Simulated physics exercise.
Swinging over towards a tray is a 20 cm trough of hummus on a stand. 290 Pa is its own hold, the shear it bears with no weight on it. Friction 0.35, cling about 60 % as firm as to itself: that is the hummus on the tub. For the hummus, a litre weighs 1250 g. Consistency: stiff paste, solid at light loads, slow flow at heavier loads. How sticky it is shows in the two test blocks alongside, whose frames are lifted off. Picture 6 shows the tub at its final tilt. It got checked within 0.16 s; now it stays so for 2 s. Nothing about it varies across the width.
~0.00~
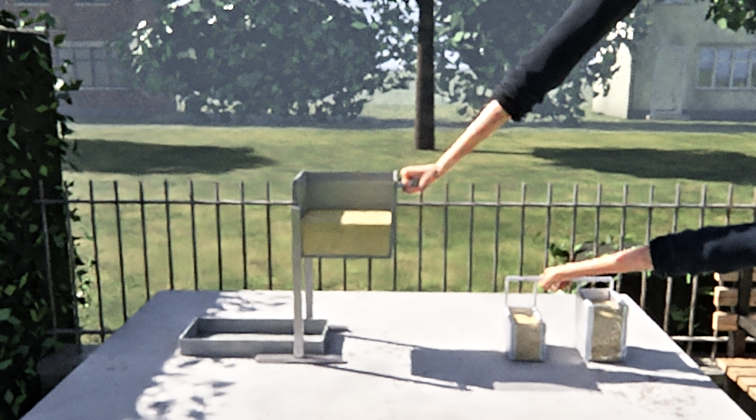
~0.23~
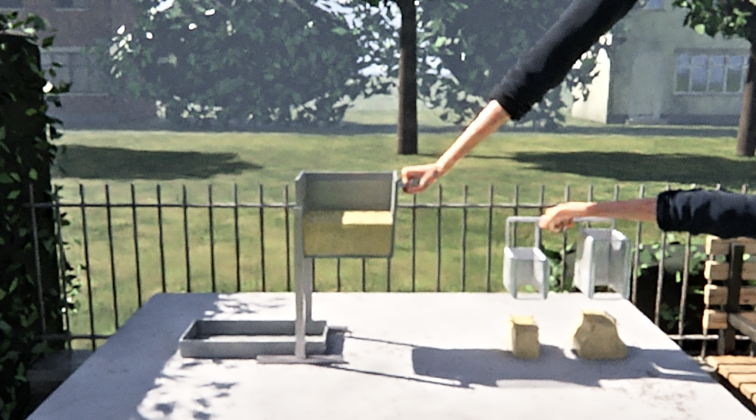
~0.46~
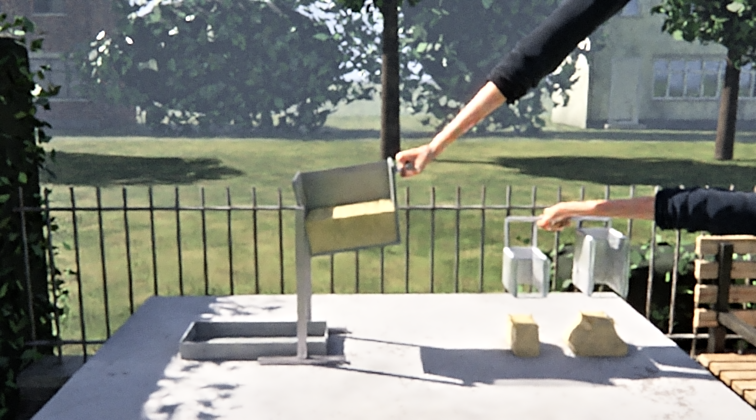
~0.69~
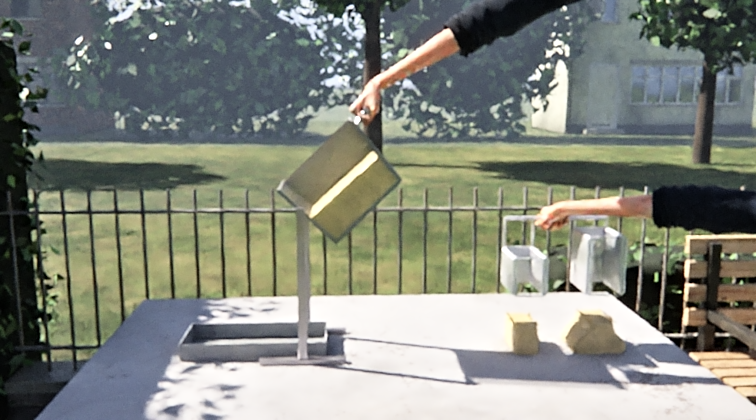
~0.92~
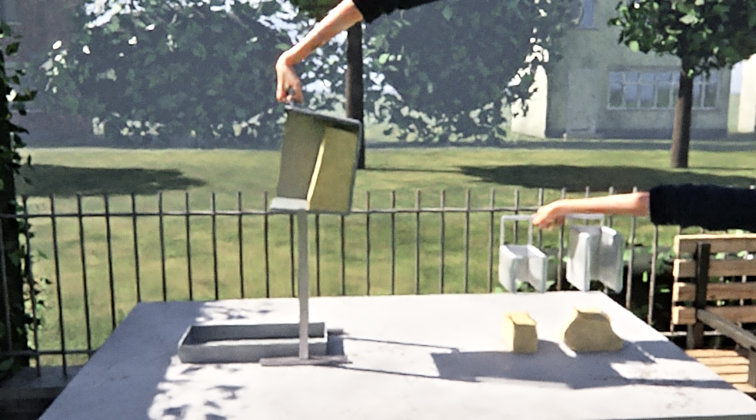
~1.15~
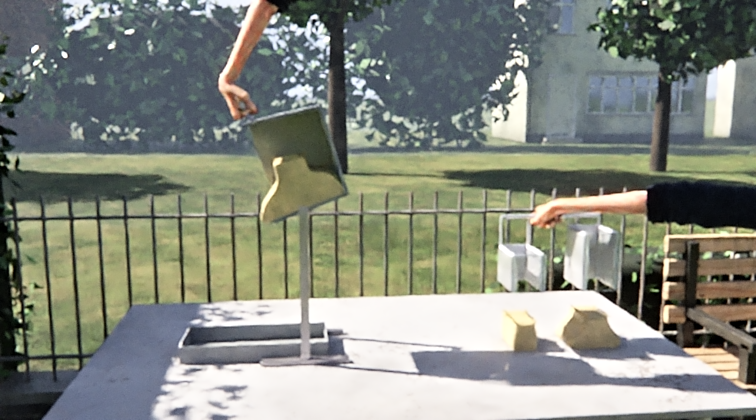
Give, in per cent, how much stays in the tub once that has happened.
Roughly 0 out of 100.
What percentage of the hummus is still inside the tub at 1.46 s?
Some 22 per cent.
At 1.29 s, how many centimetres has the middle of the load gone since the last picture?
Some 11 cm.
After 1.29 s, the tub is at 107 degrees and holds 46 %.
After 1.46 s, the tub is at 107 degrees and holds 21 %.
After 1.63 s, the tub is at 107 degrees and holds 0 %.
After 1.80 s, the tub is at 107 degrees and holds 0 %.
After 3.15 s, the tub is at 107 degrees and holds 0 %.
